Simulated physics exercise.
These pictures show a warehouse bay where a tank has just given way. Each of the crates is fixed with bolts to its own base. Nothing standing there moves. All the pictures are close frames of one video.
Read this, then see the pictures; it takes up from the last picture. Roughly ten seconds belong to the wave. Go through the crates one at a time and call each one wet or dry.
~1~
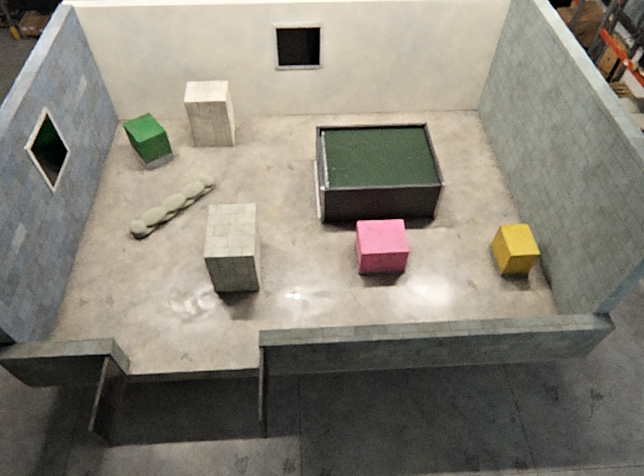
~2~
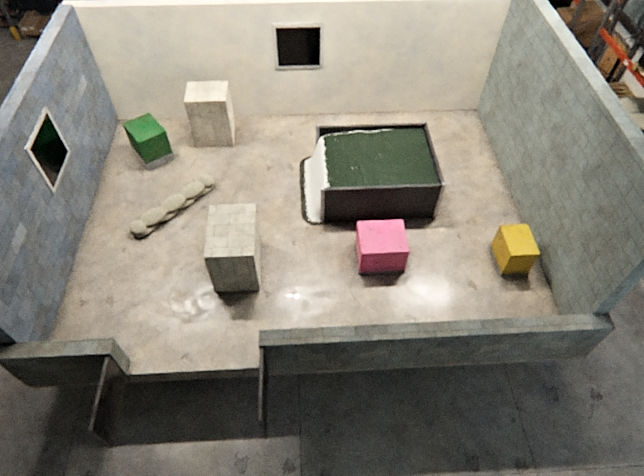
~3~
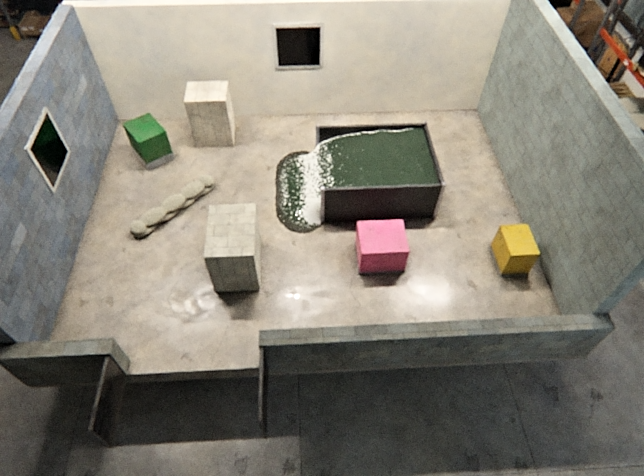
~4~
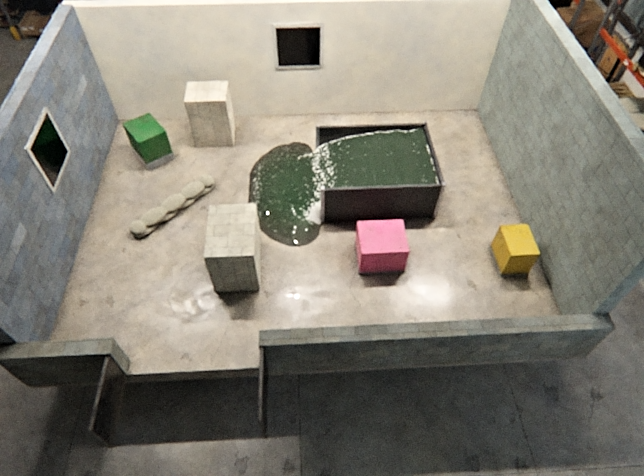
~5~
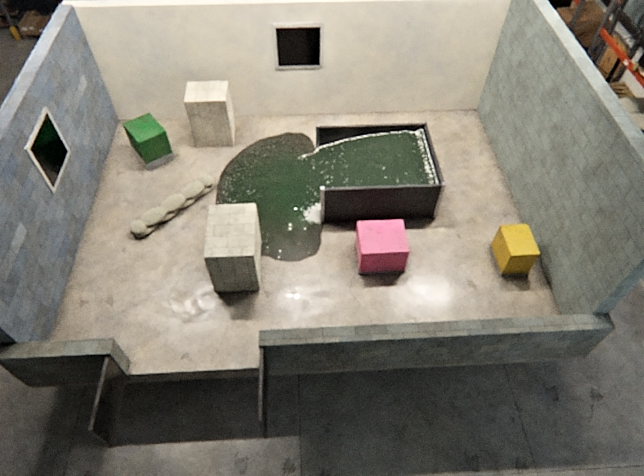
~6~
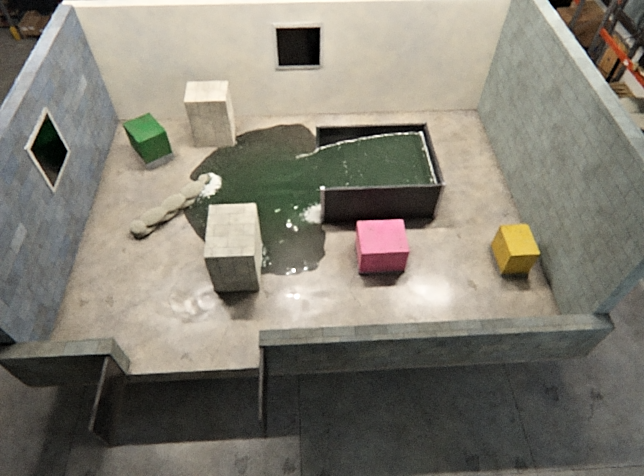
The yellow crate is wet. The green crate is wet. The pink crate is wet.
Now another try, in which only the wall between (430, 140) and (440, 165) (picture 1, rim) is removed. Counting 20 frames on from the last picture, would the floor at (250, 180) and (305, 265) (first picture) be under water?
First spot unflooded, second spot unflooded.
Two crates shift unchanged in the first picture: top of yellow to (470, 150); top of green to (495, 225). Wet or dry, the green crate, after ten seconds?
The green crate is left dry.
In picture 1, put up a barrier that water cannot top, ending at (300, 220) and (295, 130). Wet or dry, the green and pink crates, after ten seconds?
Green crate is left untouched; pink crate is flooded.
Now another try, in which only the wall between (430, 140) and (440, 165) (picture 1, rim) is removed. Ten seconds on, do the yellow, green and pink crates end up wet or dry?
The yellow crate is flooded, the green crate is untouched and the pink crate is flooded.
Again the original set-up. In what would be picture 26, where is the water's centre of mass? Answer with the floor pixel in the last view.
Point: (212, 215).
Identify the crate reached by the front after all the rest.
It would be the crate marked yellow.
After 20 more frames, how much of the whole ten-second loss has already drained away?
Estimate: 5 %.
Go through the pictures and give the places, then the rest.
In the first frame, the open tank at (377, 157) is whole and still.
In the second frame, water pours out at (321, 177) and has run to (314, 158).
In the third frame, the front is at (291, 157), out from the gap at (321, 180).
In the fourth frame, the front is at (260, 225), out from the gap at (321, 181).
In the fifth frame, water pours out at (321, 182) and has run to (226, 174).
In the sixth frame, water pours out at (321, 182) and has run to (190, 215).
A moment on, water covers 30 % of the floor; the yellow crate not reached, the green crate water round its plinth, the pink crate not reached.
Next, water covers 45 % of the floor; the yellow crate not reached, the green crate water round its plinth, the pink crate not reached.
Then, water covers 60 % of the floor; the yellow crate not reached, the green crate water round its plinth, the pink crate not reached.
Later, water covers 80 % of the floor; the yellow crate not reached, the green crate water round its plinth, the pink crate water round its plinth.
In the end, water covers 95 % of the floor; the yellow crate was topped, the green crate was topped, the pink crate was topped.
